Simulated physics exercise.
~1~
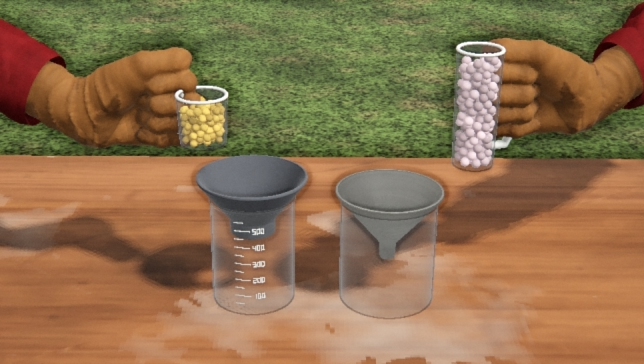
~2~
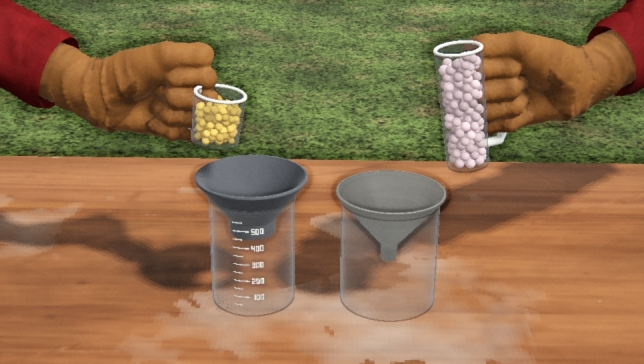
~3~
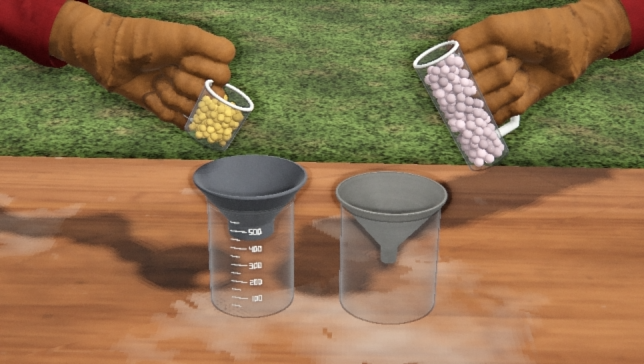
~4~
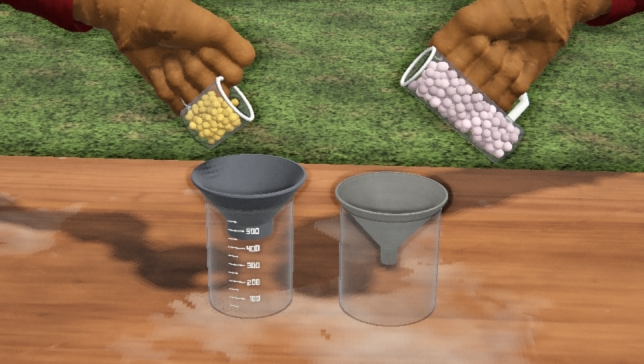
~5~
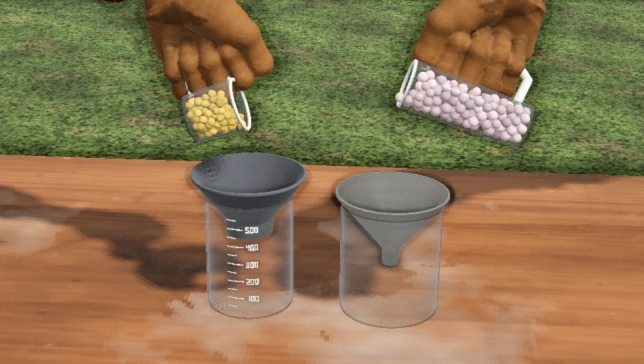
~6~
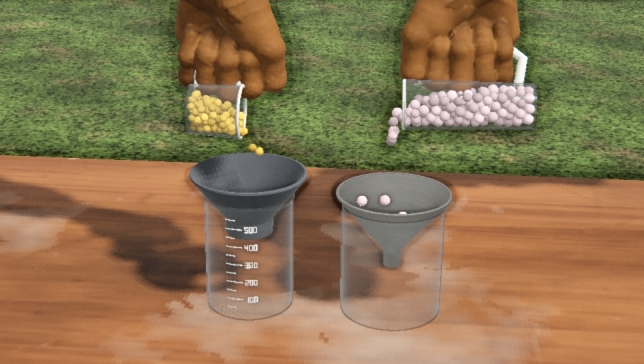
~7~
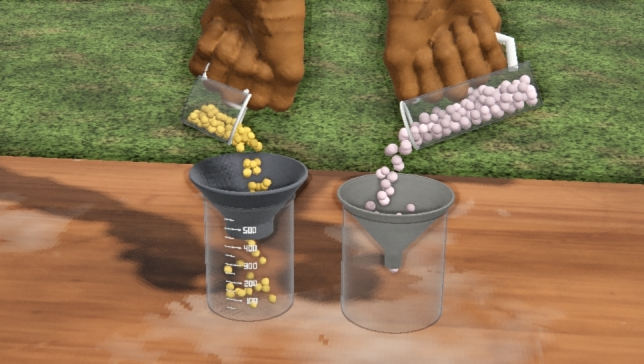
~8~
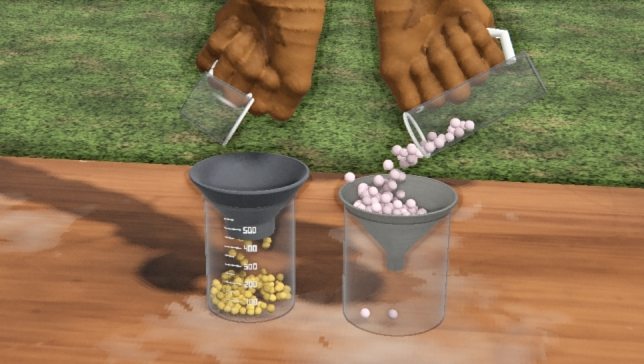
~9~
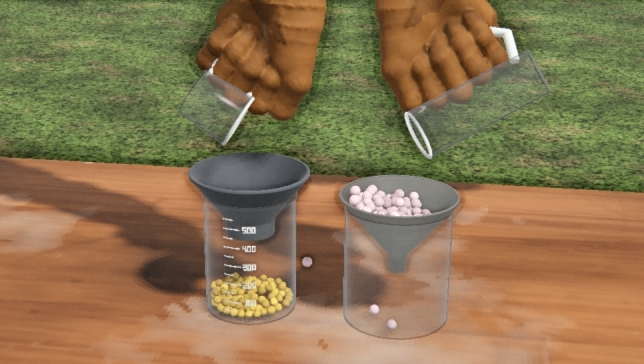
Two brown-gloved hands hold clear cups above a wooden table with grass behind, seen from slightly above, a small cup of yellow balls on the left and a taller one of pale pink balls on the right. Below them, a dark funnel and a lighter grey funnel each sit in a clear jar. The hands tip the cups inward until the balls tumble out. The yellow ones run through the left funnel and settle in its jar. The pink ones pile up and jam in the right funnel, with only a few strays in or beside the jar.
